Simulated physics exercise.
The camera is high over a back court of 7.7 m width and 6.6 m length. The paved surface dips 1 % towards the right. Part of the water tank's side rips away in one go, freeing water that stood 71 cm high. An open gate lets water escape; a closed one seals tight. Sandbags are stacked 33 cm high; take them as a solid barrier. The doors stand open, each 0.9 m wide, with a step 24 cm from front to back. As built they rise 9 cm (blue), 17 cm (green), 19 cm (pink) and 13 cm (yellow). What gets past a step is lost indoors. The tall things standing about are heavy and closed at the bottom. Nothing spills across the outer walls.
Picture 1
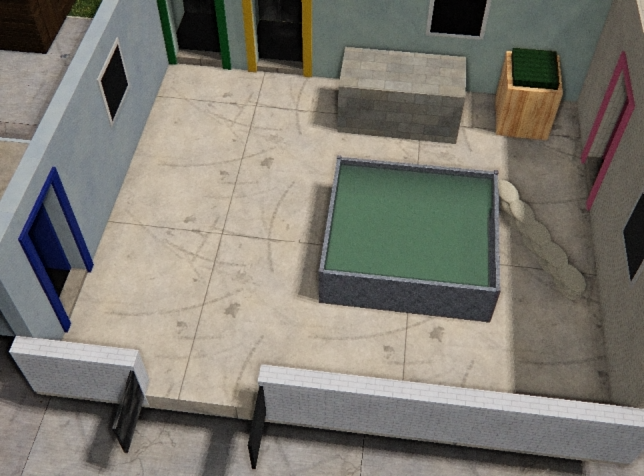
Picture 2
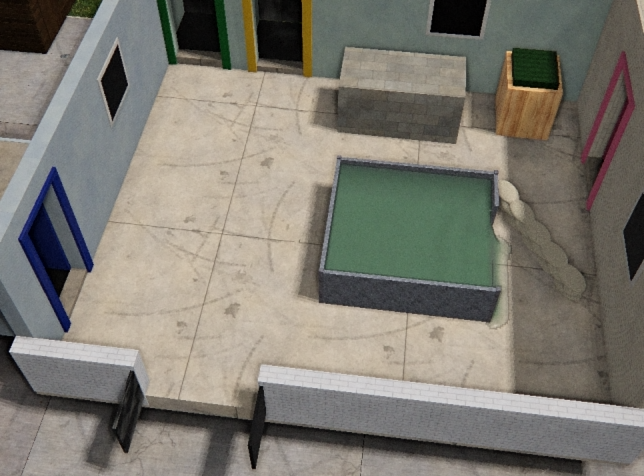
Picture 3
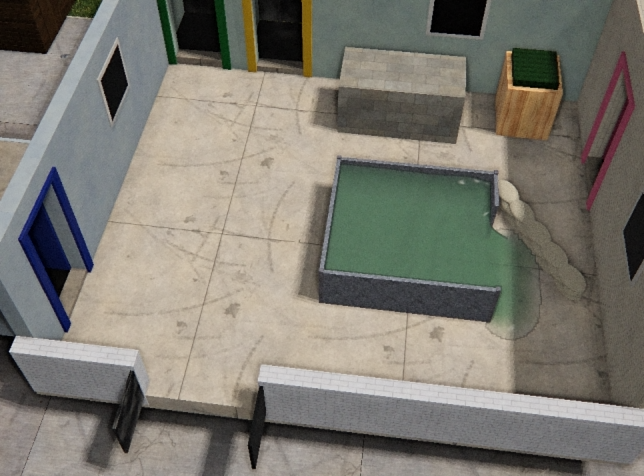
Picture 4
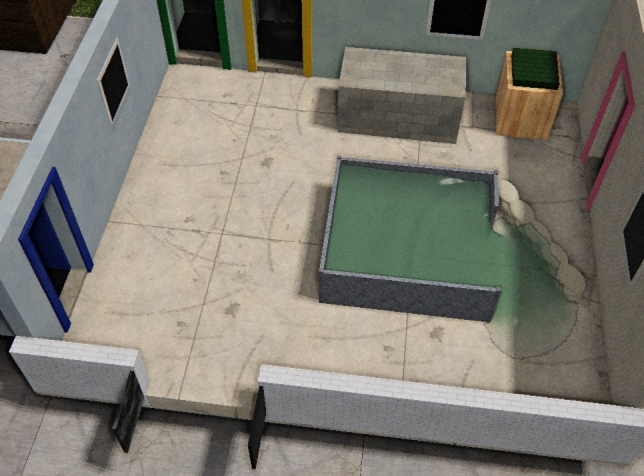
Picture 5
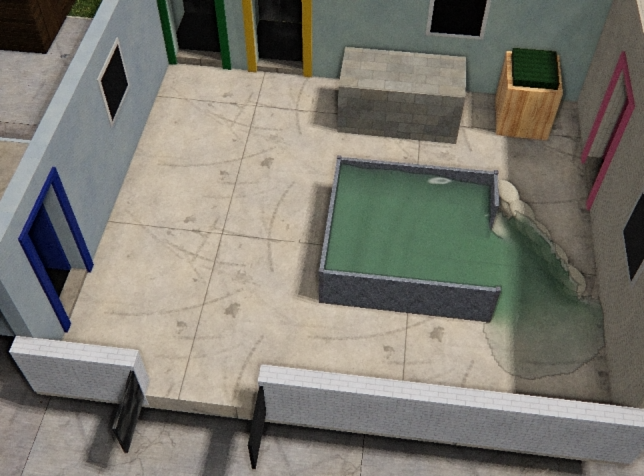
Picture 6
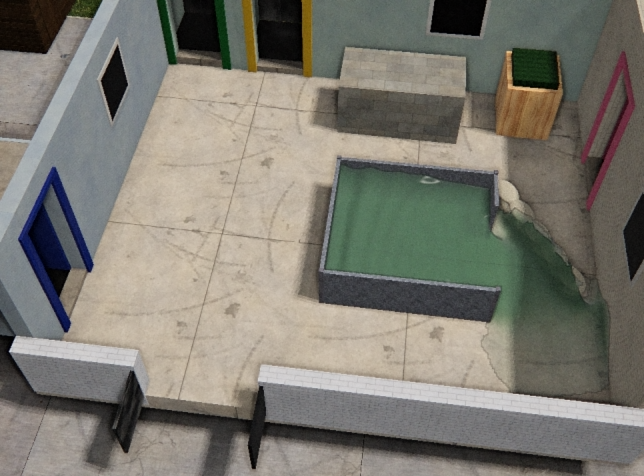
In a walled court, green water pours from a tank's right side and spreads beside sandbags.
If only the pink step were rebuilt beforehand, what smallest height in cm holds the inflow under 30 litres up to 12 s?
It would have to be roughly 6.5 cm high.
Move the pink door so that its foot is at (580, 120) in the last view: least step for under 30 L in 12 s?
About 13.5 cm.
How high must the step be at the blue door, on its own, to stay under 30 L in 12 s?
Roughly 17 cm at blue.
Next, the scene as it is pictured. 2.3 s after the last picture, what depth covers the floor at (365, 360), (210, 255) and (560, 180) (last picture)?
About 5, 0 and 5 cm.
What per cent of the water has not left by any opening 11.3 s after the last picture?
About 88 per cent.
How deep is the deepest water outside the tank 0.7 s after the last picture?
Roughly 66 cm.
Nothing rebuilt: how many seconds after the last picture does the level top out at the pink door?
Near 7.0 s.
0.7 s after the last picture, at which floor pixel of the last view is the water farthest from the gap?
At about (607, 435).
Then, 0.7 s after the last picture water covers 15 % of the floor, deepest (66 cm) near (607, 435); it has not reached the pink door.
Then, 2.3 s after the last picture water covers 40 % of the floor, deepest (46 cm) near (607, 435); 6 cm at the pink door, 0 litres in over its 19 cm step.
Then, 11.3 s after the last picture water covers 95 % of the floor, deepest (12 cm) near (598, 352); 8 cm at the pink door, 0 litres in over its 19 cm step.
At the pink door as built, the water peaked near 11 cm, 6.9 s after the last picture.
Run again over the same 12 s with other heights there, 45 litres in over 5.5 cm, 19 litres over 7.5 cm. The limit of 30 litres is kept from about 6.5 cm up.
